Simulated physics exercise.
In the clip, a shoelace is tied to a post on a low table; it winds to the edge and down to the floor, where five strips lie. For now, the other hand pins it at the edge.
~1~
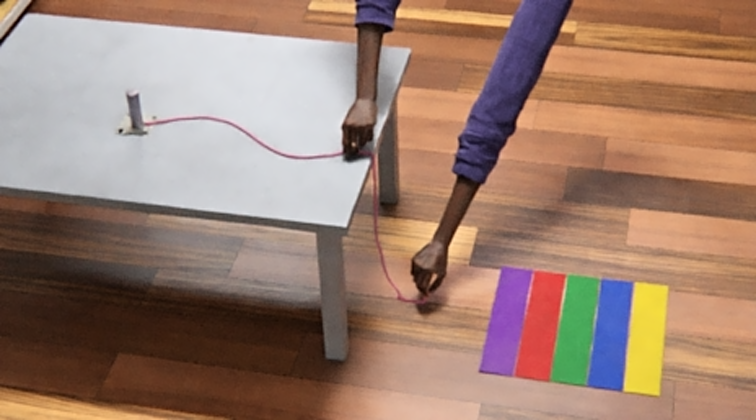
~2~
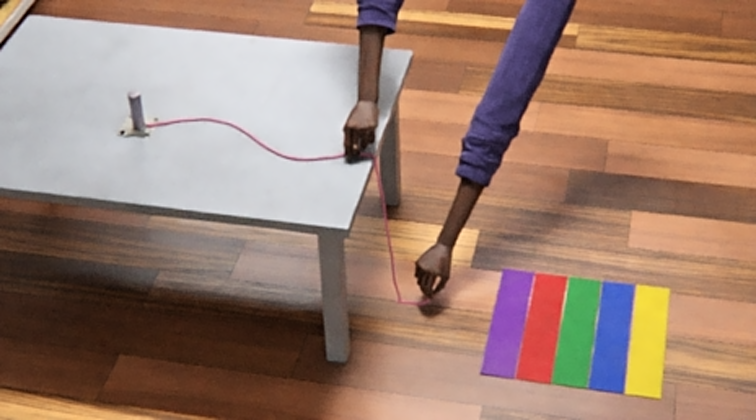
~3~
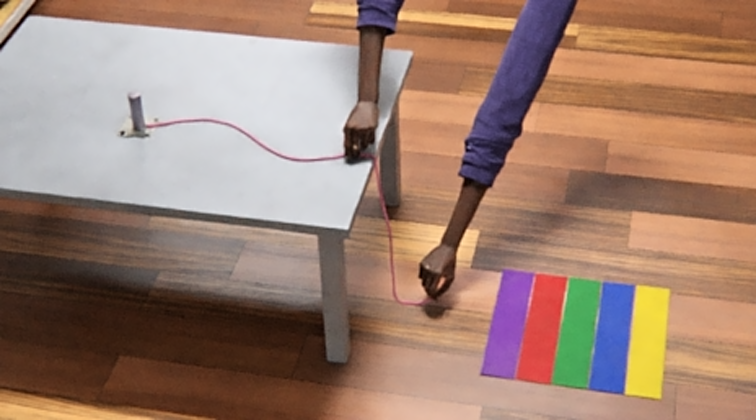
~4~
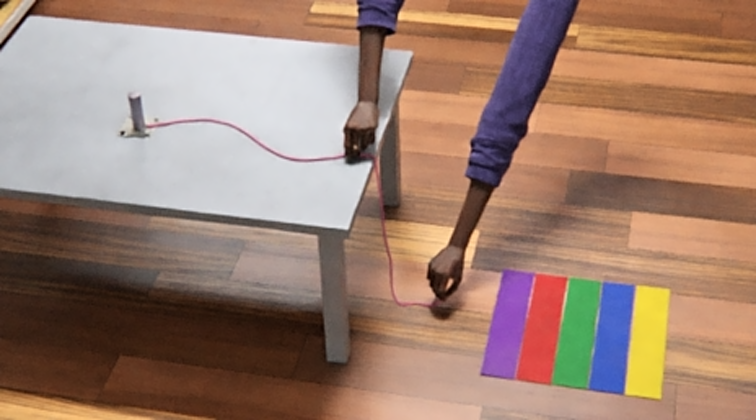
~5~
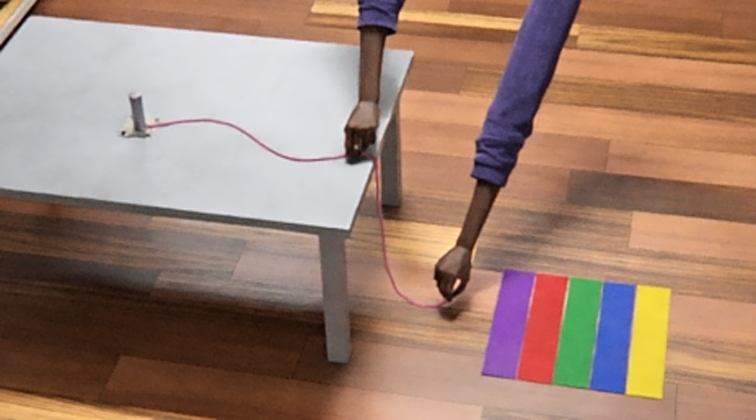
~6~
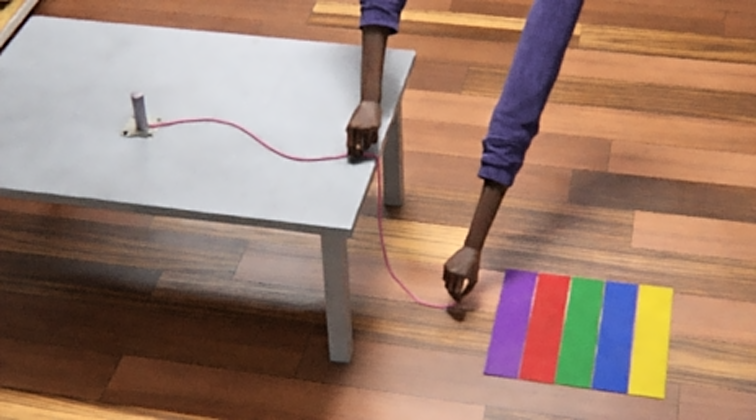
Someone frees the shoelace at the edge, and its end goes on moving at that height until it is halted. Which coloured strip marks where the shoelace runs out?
Green.
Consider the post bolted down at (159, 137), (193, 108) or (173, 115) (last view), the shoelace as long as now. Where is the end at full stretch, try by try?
Near (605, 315); near (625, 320); near (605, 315).
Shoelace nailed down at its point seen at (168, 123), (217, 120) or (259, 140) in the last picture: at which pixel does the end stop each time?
Pixel spots, one per try: About (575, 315), (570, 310), (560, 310).
Soon after, end near (516, 306); over purple.
Then, end near (555, 311); over red.
At full stretch, end near (579, 314); over green. It gets as far as the green strip.
